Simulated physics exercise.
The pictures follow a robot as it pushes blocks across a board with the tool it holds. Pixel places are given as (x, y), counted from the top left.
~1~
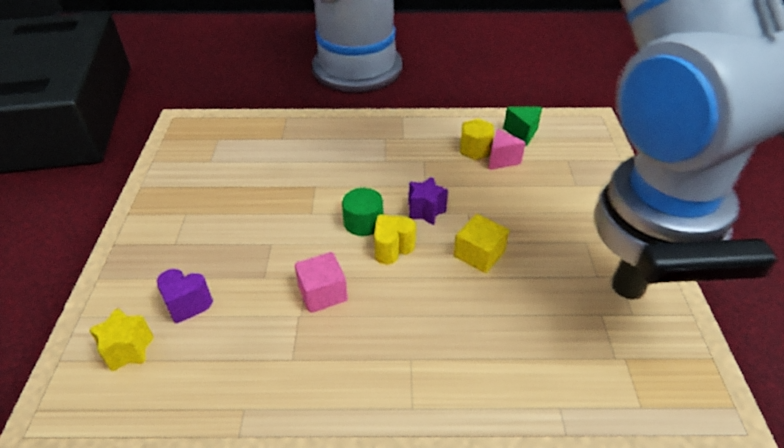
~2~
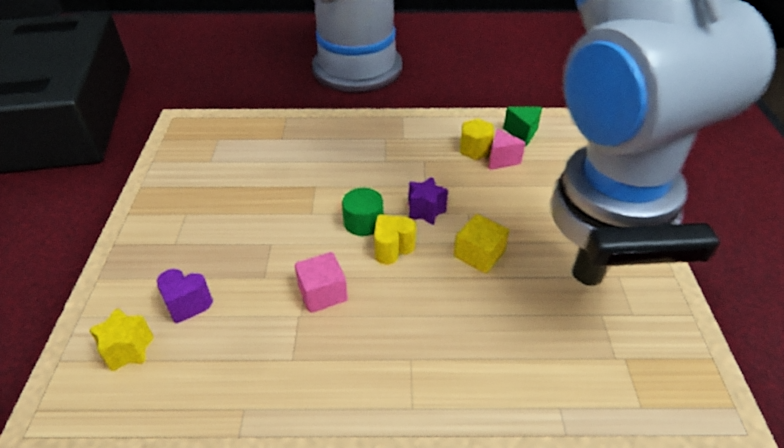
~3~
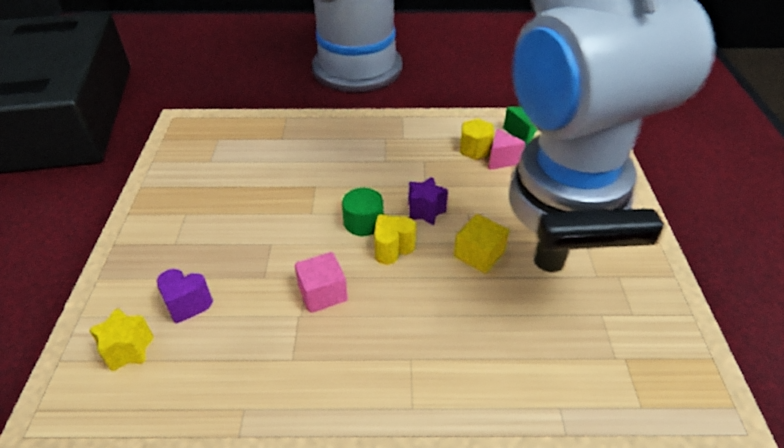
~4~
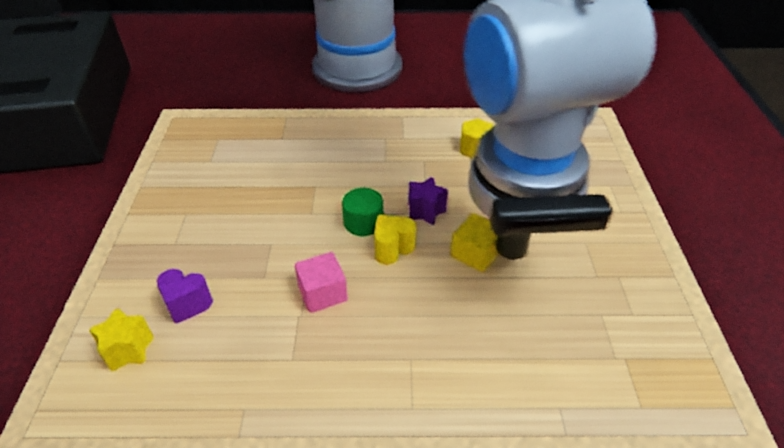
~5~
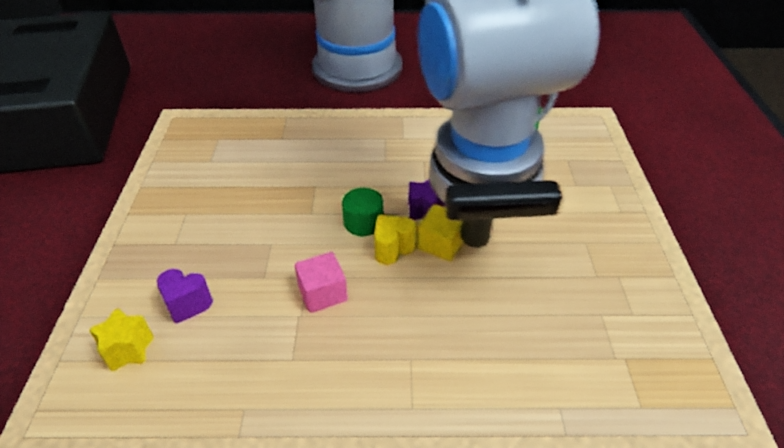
A grey and blue robot arm with a black tool sweeps leftward over a pale wooden board on dark red cloth, seen from above one edge by a still camera. Yellow, pink, green and purple blocks lie scattered, with a purple heart and yellow star at left. The tool meets the yellow four-sided block right of centre and pushes it left, beside the yellow heart.
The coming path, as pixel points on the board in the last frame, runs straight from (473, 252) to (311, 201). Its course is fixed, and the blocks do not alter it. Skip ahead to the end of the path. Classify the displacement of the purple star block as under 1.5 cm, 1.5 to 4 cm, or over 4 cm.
Under 1.5 cm.
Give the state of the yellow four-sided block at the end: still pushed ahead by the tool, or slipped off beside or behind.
In front, still.
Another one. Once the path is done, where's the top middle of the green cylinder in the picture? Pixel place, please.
Located at (238, 177).
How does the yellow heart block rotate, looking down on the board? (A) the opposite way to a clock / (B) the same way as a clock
A - the opposite way to a clock.
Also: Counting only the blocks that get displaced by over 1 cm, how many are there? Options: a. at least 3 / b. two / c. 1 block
Answer: A.
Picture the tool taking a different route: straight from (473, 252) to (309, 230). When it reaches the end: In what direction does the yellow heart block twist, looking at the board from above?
My prediction: CCW.
The first path, step by step. One third of the way, tool (416, 219); green cylinder (347, 196); yellow heart block (348, 229), turned 45° anticlockwise; yellow four-sided block (384, 205), turned 10° anticlockwise.
Two thirds of the way, tool (360, 202); green cylinder (292, 184); yellow heart block (348, 229), turned 45° anticlockwise; yellow four-sided block (328, 190), turned 20° anticlockwise.
At the end, tool (309, 186); green cylinder (238, 177); yellow heart block (348, 229), turned 45° anticlockwise; purple star block unmoved; yellow four-sided block (276, 176), turned 25° anticlockwise.
